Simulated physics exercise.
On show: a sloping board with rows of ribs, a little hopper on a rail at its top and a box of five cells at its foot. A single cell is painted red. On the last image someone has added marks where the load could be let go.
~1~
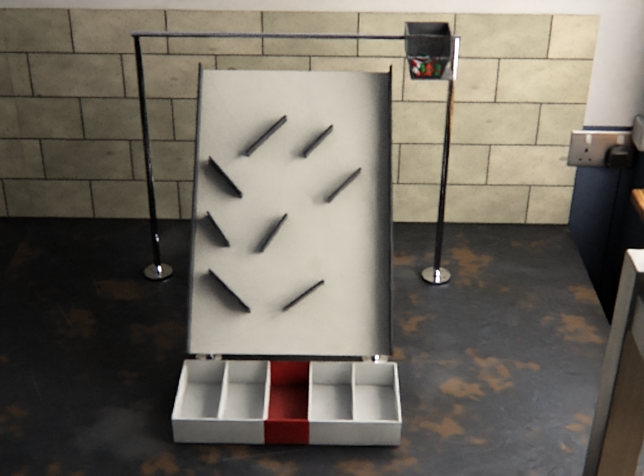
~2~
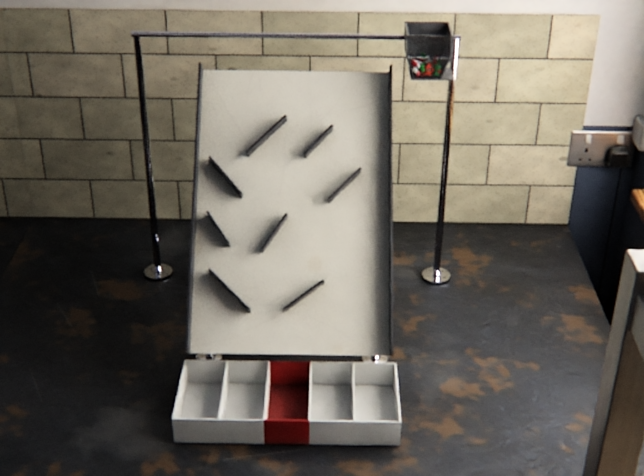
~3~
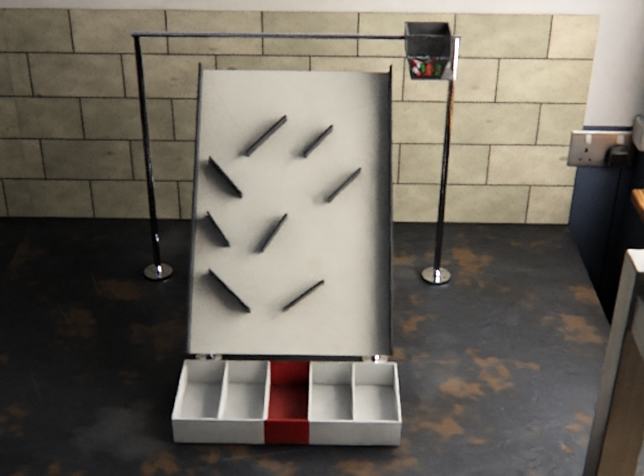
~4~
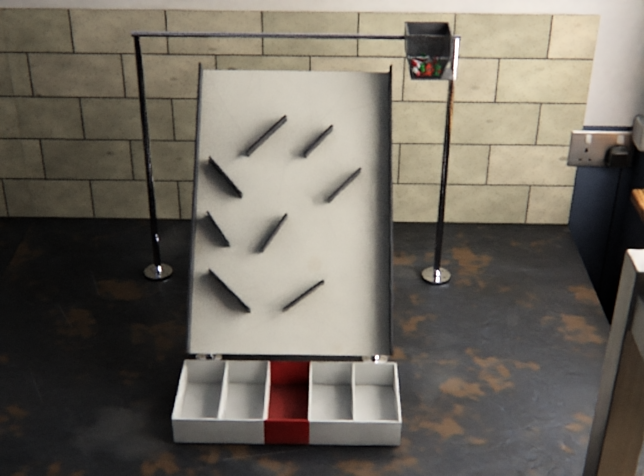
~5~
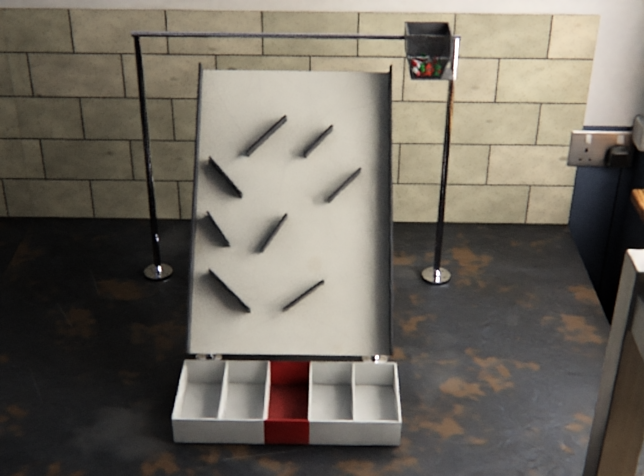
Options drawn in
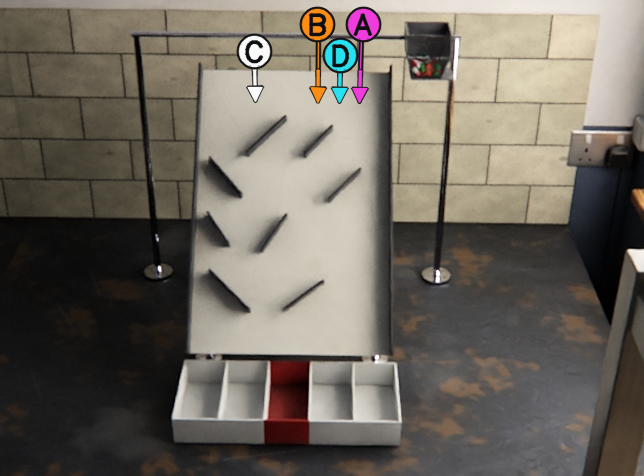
A pale sloping board with slanted ribs stood above a box of five cells, the middle one red, while a small dark hopper hung at the rail's right end, and nothing visibly moved.
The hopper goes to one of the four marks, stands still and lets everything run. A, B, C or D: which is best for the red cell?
Take C.
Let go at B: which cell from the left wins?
The third from the left.
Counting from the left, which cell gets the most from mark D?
The second from the left.
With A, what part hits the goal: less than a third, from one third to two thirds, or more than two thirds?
Mark A gives less than a third.
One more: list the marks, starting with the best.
The order is C, B, D, A.
On the marked copy, mark A meets the board at (359, 97); mark B meets the board at (318, 96); mark C meets the board at (255, 96); mark D meets the board at (339, 97).
With A, a stray few in the red cell, nearly all in other cells.
With B, about two thirds in the red cell, about a third in other cells.
With C, most in the red cell, about a quarter in other cells.
With D, about a quarter in the red cell, about two thirds in other cells.
